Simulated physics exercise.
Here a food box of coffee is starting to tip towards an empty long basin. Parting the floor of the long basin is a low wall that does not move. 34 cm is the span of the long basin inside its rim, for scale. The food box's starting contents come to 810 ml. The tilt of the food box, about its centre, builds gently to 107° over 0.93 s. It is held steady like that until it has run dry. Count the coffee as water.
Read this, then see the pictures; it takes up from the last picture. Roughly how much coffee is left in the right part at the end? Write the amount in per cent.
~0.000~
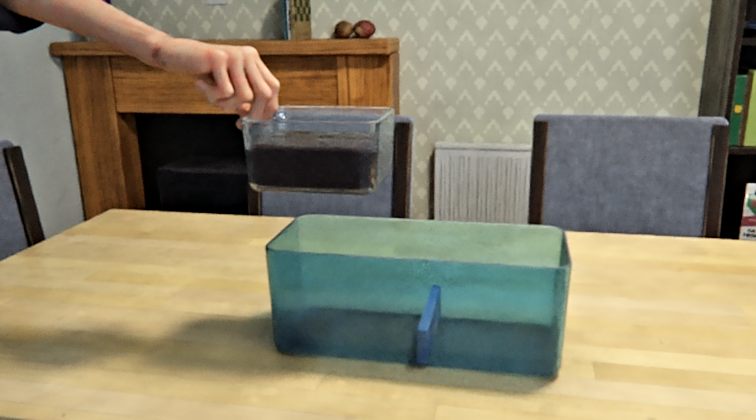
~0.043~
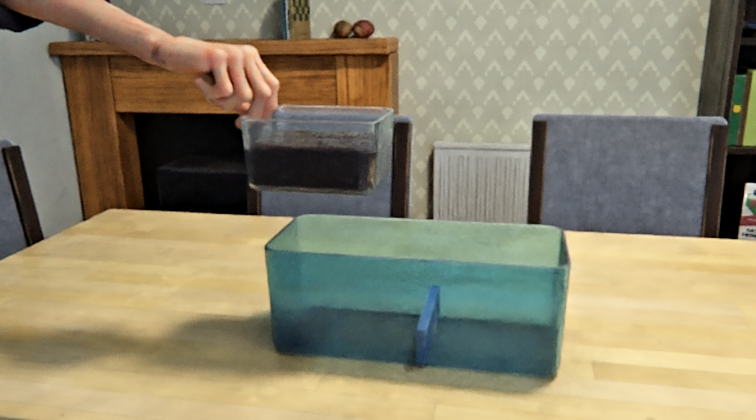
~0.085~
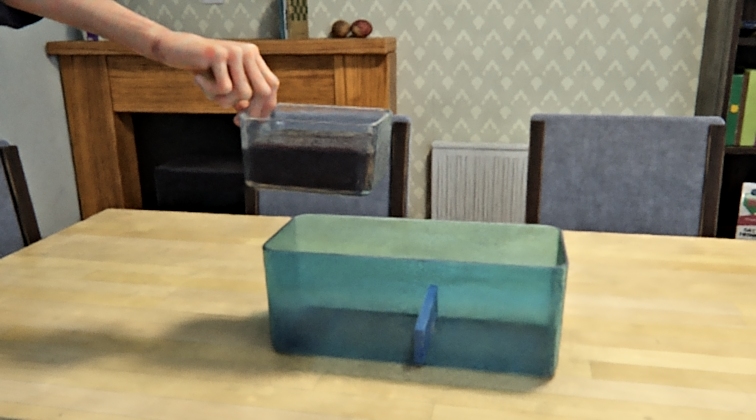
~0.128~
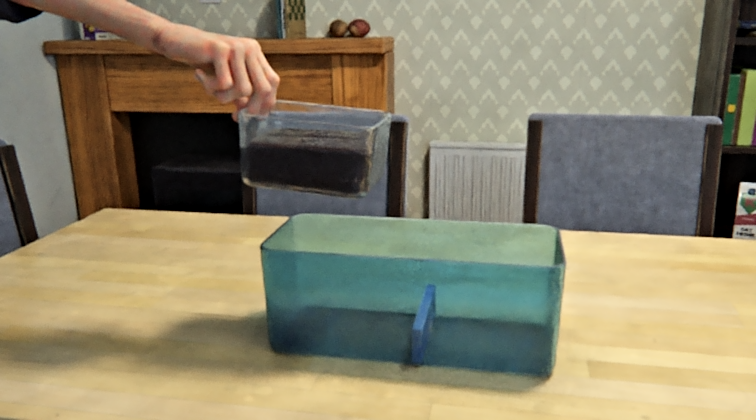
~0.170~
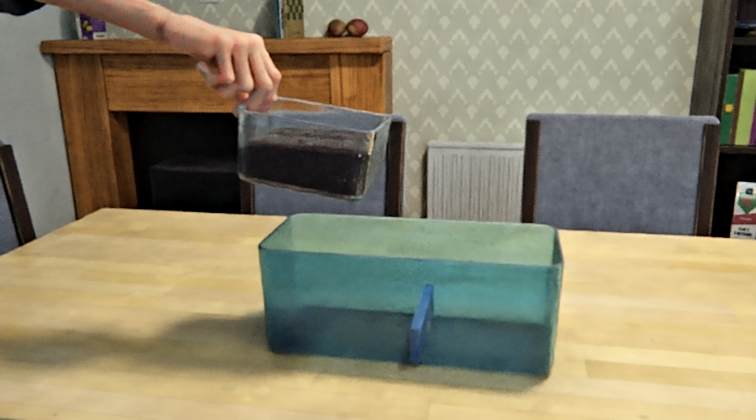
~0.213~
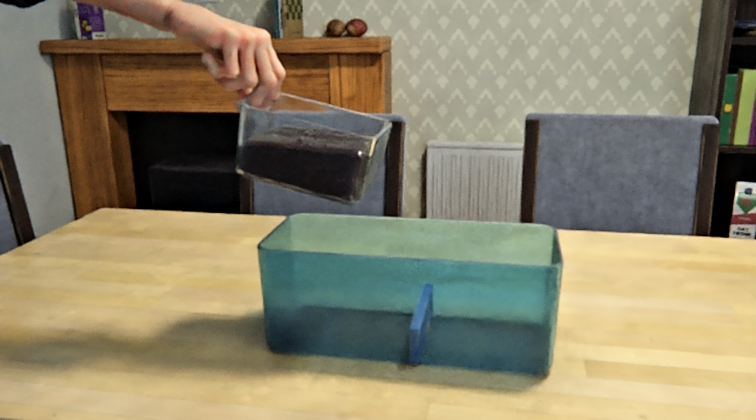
Roughly 47 per cent is left in the right part.
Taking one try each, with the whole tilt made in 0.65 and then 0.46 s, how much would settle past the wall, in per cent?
Near 35 in a hundred on the first go and near 25 in a hundred on the second.
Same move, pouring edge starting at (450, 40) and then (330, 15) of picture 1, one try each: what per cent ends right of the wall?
Result: 85 per cent, then 10 per cent.
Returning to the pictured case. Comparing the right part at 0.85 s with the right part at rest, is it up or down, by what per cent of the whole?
Net change: A drop of about 2 %.
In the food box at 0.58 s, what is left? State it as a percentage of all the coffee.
Still held: Roughly 52 % of the total.
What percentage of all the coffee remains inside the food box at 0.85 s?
Close to 10 in a hundred.
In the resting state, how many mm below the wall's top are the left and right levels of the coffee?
Left about 26 mm, right about 22 mm.
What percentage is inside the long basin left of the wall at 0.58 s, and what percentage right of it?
I'd say some 4 on the left and some 12 on the right.
By 0.58 s the tilt is 73° and 52 per cent is still to pour, 4 is left of the wall and 12 right of it.
By 0.85 s the tilt is 105° and 11 per cent is still to pour, 34 is left of the wall and 49 right of it.
By 1.13 s the tilt is 107° and 0 per cent is still to pour, 50 is left of the wall and 47 right of it.
By 1.43 s the tilt is 107° and 0 per cent is still to pour, 51 is left of the wall and 47 right of it.
At rest 51 per cent lies left of the wall, 47 right of it and 2 outside.
